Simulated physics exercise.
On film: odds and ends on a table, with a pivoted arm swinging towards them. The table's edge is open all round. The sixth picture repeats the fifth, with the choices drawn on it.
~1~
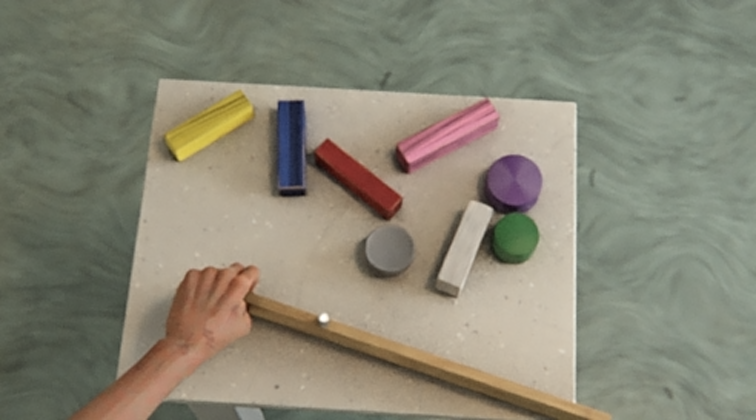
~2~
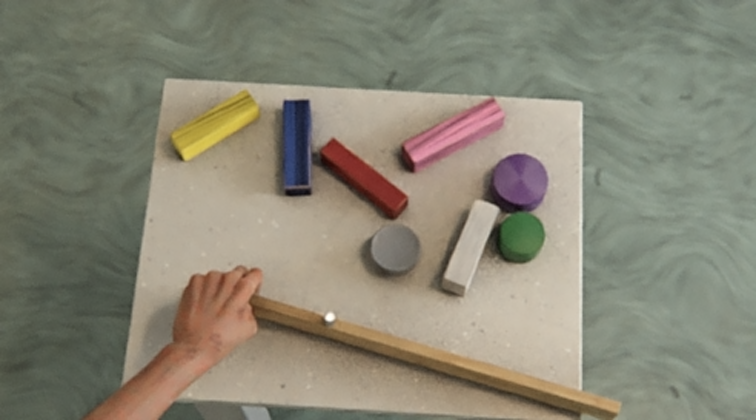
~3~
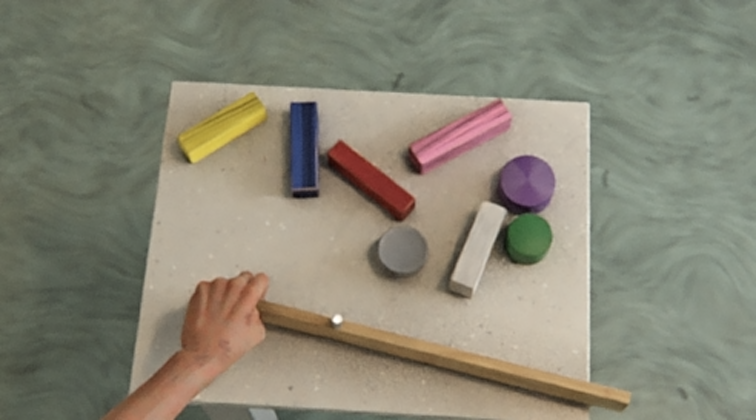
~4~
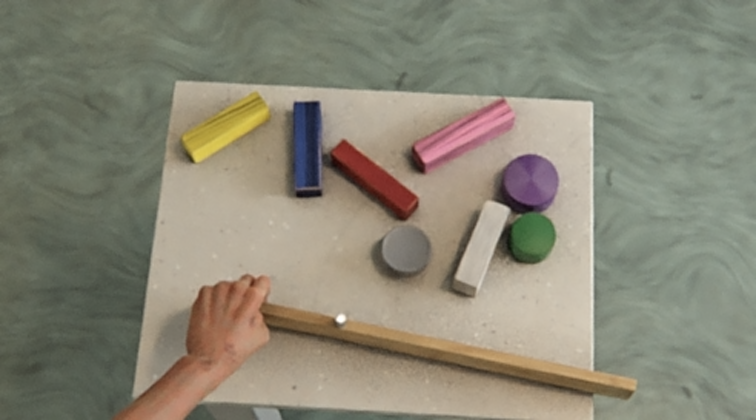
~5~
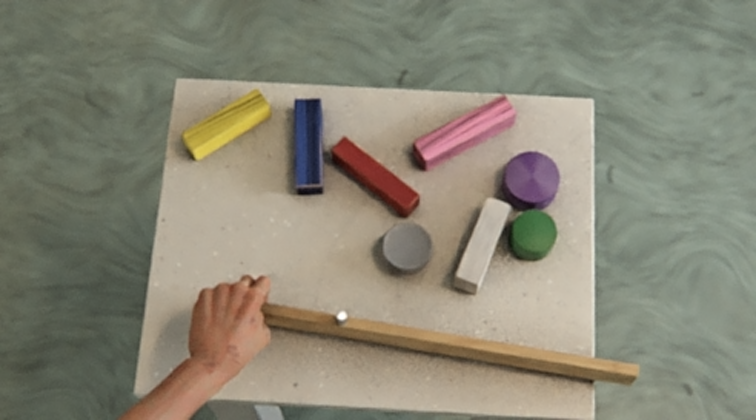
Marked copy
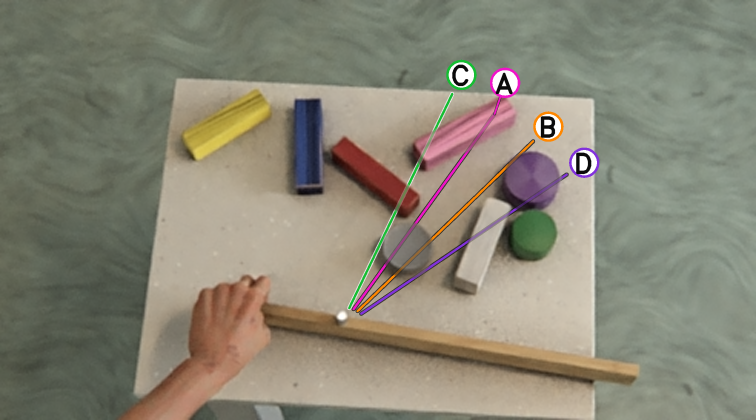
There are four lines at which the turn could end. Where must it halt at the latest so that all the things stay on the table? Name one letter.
No farther than A.
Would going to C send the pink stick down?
By then, yes.
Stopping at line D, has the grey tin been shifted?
No.
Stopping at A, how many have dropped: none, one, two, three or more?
By then, none.
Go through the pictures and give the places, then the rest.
The first picture shows white bar (464, 248); yellow stick (210, 126); blue stick (292, 148).
The second picture shows arm (478, 367); red stick (364, 178).
The third picture shows arm (488, 363); purple tin (527, 186).
The fourth picture shows arm (493, 356); pink stick (464, 135).
The fifth picture shows arm (495, 347); yellow stick (227, 125); blue stick (309, 147); red stick (375, 177).
On the marked copy, A at (426, 209); B at (448, 224); C at (402, 197); D at (466, 243).
Following A. Soon after the start, arm (490, 285); pink stick (465, 133); yellow stick (227, 125).
Later, arm (460, 230); purple tin (524, 147); green tin (491, 181).
In the end, arm (428, 203); pink stick (421, 92); purple tin (470, 98); nothing has fallen.
As for the rest, B is safe but short; C drops the pink stick and purple tin; D is safe but short.
